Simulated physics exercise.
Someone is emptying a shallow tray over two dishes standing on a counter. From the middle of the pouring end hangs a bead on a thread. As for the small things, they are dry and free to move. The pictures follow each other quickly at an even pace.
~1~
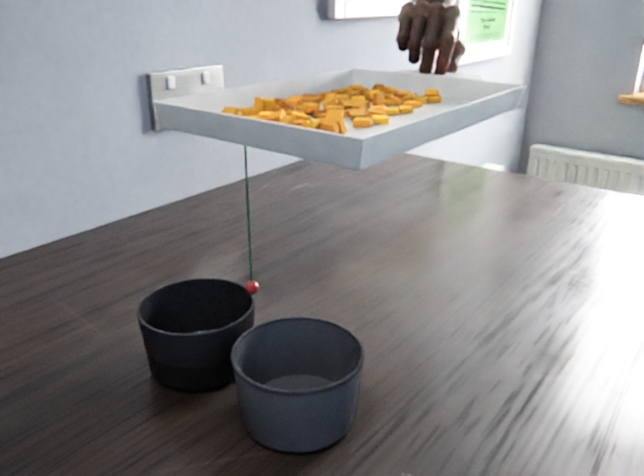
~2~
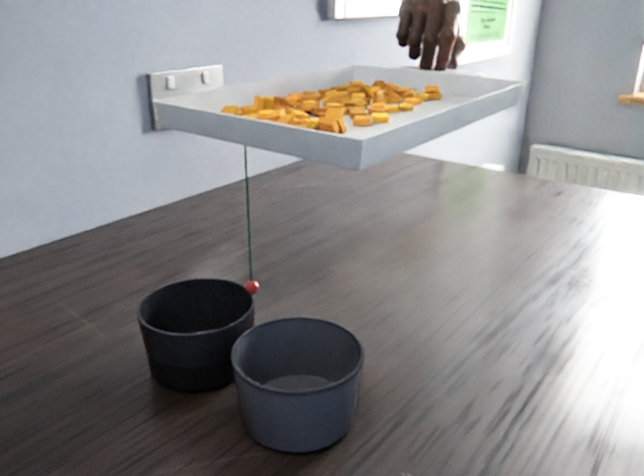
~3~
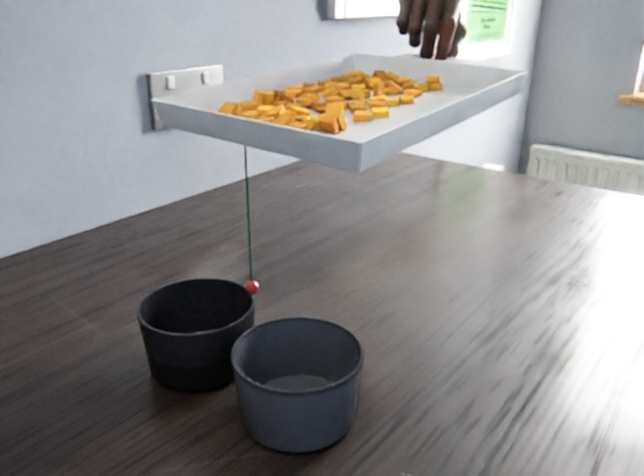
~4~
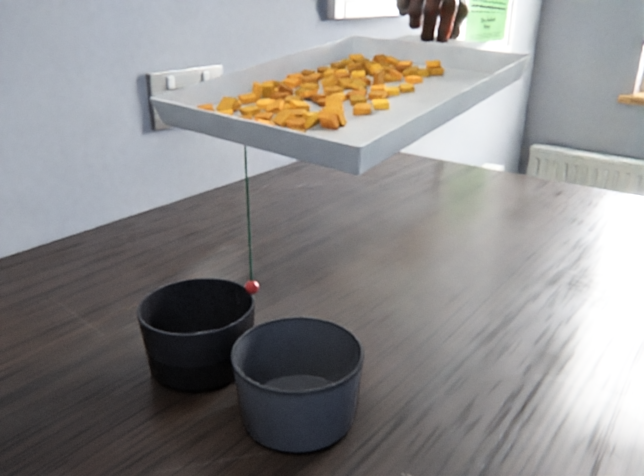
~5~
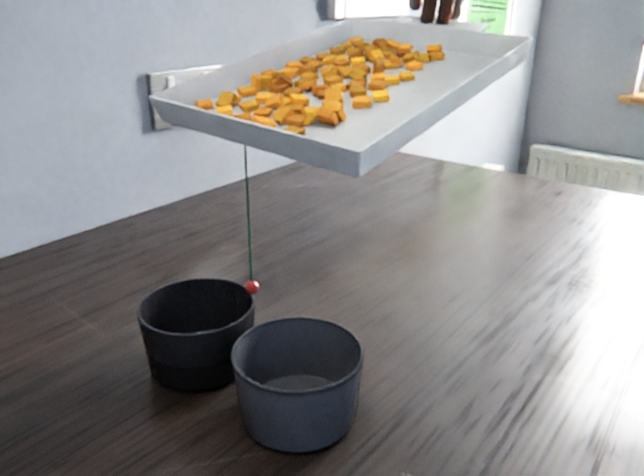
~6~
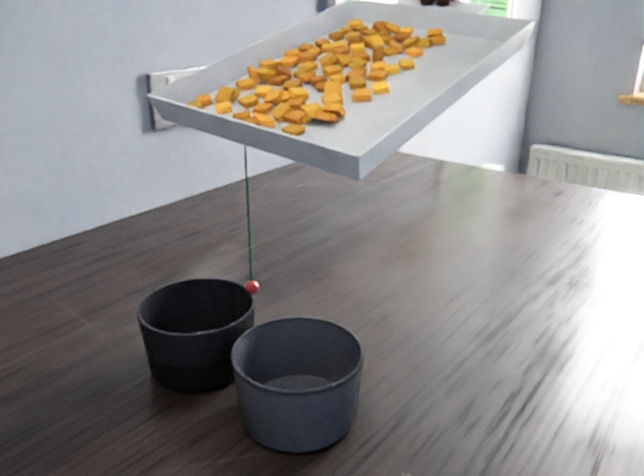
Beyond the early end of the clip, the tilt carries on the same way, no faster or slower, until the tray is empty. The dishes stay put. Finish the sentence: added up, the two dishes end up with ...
... over half of it.
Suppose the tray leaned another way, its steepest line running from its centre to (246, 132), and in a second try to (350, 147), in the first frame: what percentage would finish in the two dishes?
Lab note: Try 1 = 40 %, try 2 = 70 %.
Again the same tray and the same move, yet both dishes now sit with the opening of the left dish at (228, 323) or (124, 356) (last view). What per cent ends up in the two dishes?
About 70 and 10 per cent respectively.
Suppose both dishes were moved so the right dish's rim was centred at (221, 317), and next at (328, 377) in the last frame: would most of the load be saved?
In order, they'd catch a minor share, and next a major share.
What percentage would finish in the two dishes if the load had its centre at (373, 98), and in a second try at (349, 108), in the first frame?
Estimates in order: 80 percent, 70 percent.
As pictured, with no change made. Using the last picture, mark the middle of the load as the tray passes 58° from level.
The middle of the load sits near (290, 114).
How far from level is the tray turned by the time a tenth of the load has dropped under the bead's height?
Angle reached: About 75°.
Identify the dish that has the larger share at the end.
Simple - it is the one placed right.
Soon, tray tipped steeply; all on the tray.
A while on, tray tipped right over; most on the tray; a small part in the right dish; a small part outside both; a stray few in the air.
Towards the end, tray tipped past a quarter turn; about two thirds in the right dish; a small part in the left dish; about a quarter outside both.
Finally, tray tipped past a quarter turn; about two thirds in the right dish; a small part in the left dish; about a quarter outside both.
